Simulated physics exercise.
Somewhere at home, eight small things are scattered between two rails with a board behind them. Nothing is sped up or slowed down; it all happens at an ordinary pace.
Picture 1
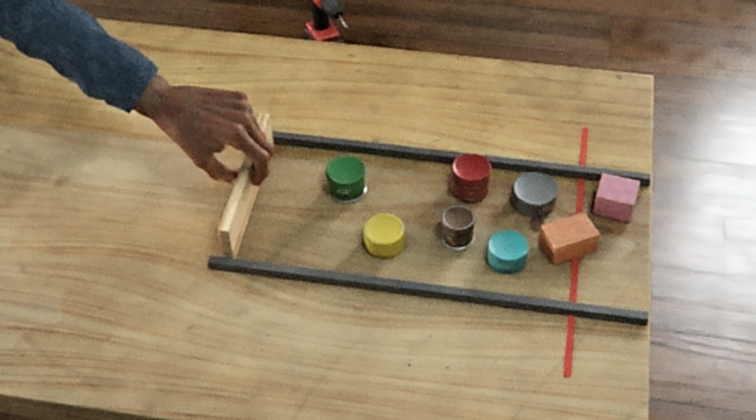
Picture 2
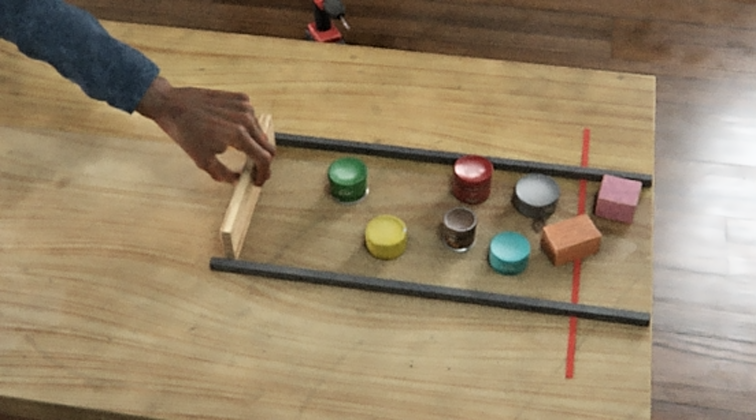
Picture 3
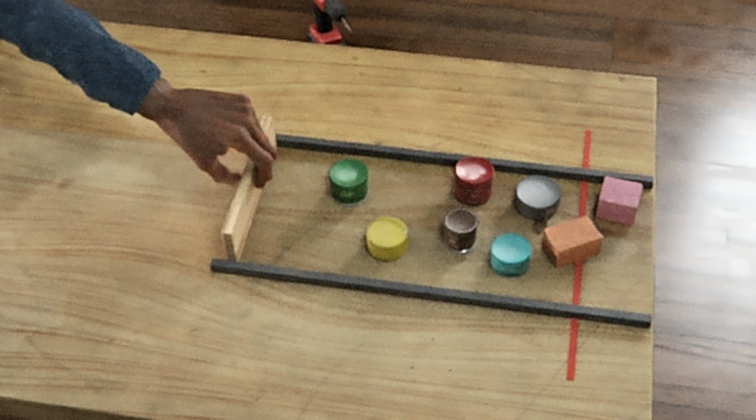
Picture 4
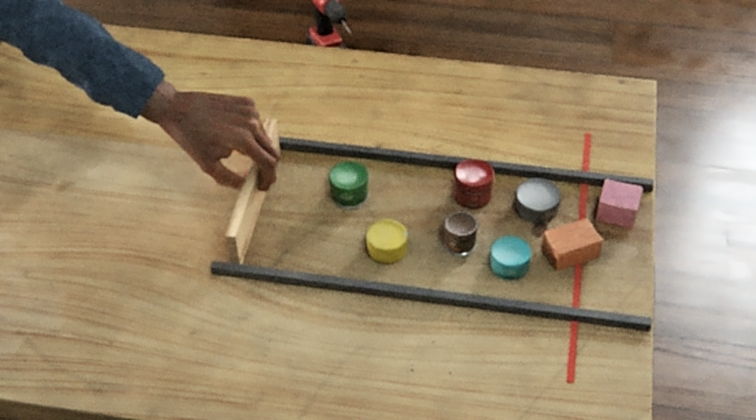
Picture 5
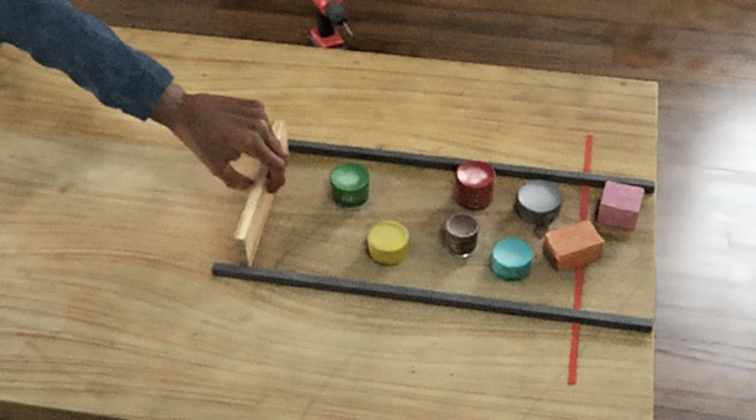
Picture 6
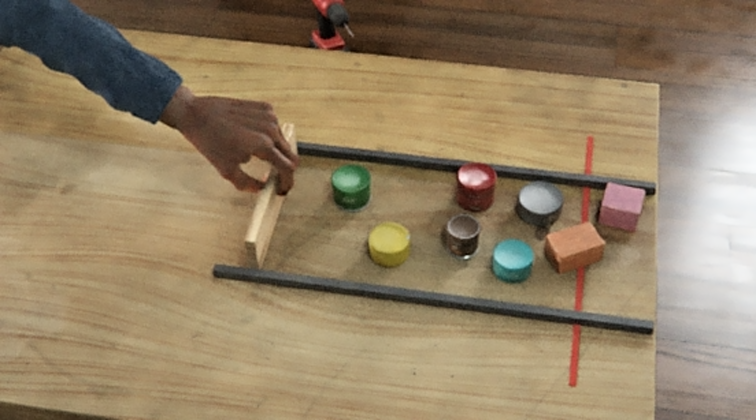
A hand held a wooden board upright between two dark rails, then slid it a little to the right, while the colorful tubs and blocks scattered ahead of it stayed where they were.
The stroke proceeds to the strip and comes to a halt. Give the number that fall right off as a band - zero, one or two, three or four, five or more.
After that push only one or two come off the table.
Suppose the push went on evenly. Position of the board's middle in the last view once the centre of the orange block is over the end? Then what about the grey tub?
The middle is at (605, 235) when it's the orange block, and at (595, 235) when it's the grey tub.
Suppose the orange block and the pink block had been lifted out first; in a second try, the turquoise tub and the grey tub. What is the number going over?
You'd count 0 the first time and 0 the second time.
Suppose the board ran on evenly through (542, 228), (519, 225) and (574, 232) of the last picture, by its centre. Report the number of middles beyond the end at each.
Taking the places in turn, the counts are 0, 0 and 1.
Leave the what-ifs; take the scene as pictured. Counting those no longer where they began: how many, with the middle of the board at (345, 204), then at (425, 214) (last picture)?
By then 1, and later 4.
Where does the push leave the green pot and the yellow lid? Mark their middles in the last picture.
You'll see the green pot at (605, 224), with the yellow lid at (601, 284).
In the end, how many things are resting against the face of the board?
4.
Soon after, none off yet; pink block at rest near (622, 207); orange block at rest near (574, 248); grey tub at rest near (540, 204).
After that, none off yet; pink block moving near (629, 207); orange block displaced a little near (595, 244); grey tub displaced about its own width near (586, 208).
In the end, the number that fall off is one or two; gone, pink block.
